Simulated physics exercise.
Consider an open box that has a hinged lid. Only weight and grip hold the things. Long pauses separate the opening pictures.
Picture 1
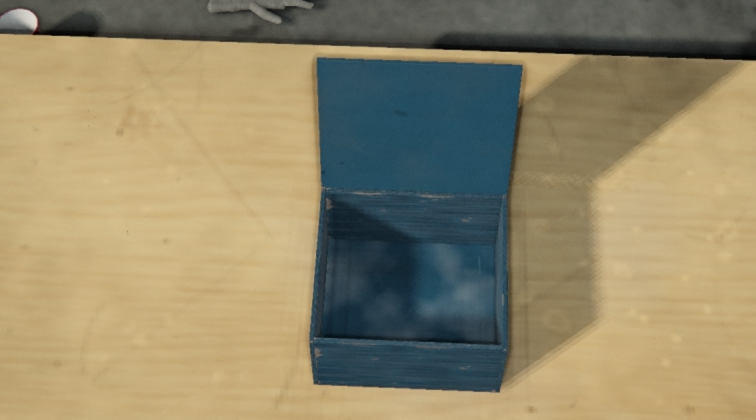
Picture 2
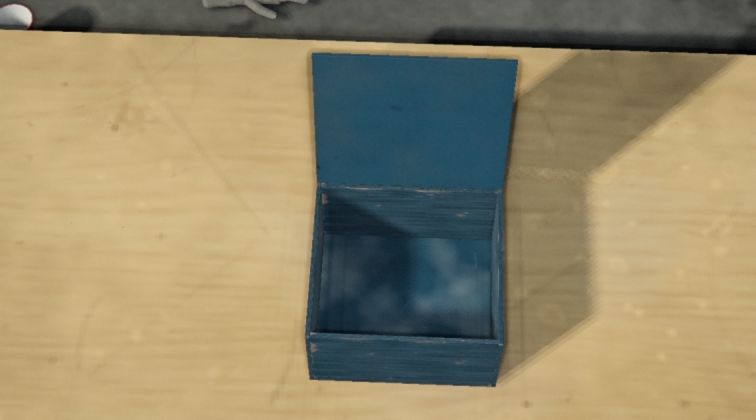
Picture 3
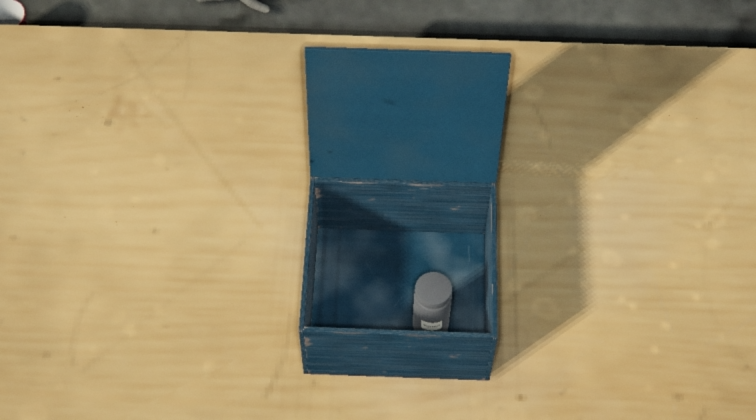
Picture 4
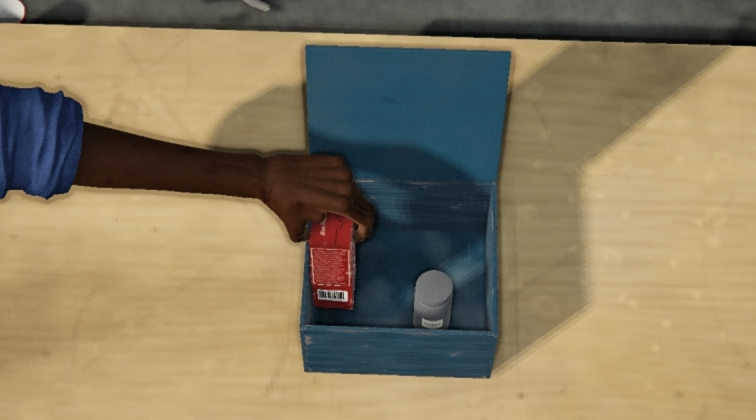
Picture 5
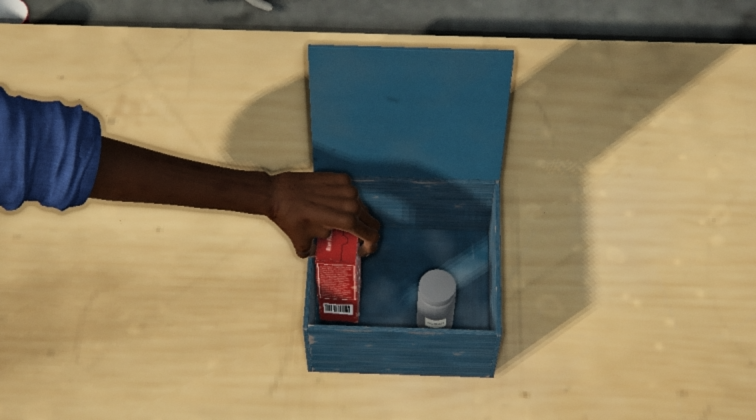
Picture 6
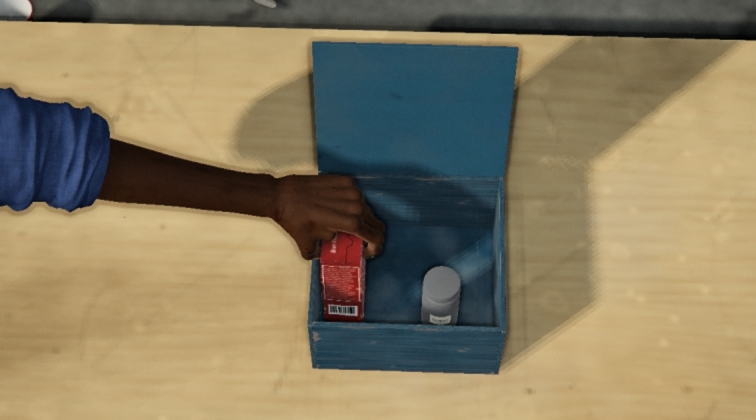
Open blue box on a wooden table, empty, then holding a grey cylindrical container as a hand lowers a red carton inside.
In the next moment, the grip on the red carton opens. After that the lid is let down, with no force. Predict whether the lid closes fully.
Most likely there will be a gap under the lid.
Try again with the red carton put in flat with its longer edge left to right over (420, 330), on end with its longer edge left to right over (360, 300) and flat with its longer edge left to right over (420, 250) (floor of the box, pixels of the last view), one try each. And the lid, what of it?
On try one it won't go down; on try two it won't go down; on try three it fits down fine.
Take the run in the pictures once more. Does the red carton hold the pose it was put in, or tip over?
The red carton keeps its pose.
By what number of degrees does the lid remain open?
About 25° above the rim.
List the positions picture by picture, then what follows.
In the first frame, the last thing is not in view yet.
In the second frame, the last thing is not in view yet.
In the third frame, the last thing is not in view yet; grey shaker (432, 306).
The fourth frame shows coming down; red carton (334, 257); grey shaker (433, 304).
The fifth frame shows coming down; red carton (339, 272); grey shaker (436, 304).
The sixth frame shows in place under the hand; red carton (344, 273); grey shaker (441, 300).
Then, 1.10 s after the last picture, lid starting down.
Then, 1.40 s after the last picture, lid 70° above the rim.
Then, 1.60 s after the last picture, lid 53° above the rim.
Then, 1.80 s after the last picture, lid 32° above the rim.
At rest, lid 24° above the rim; both in place. Seen from the same camera at the end, red carton near (344, 273).
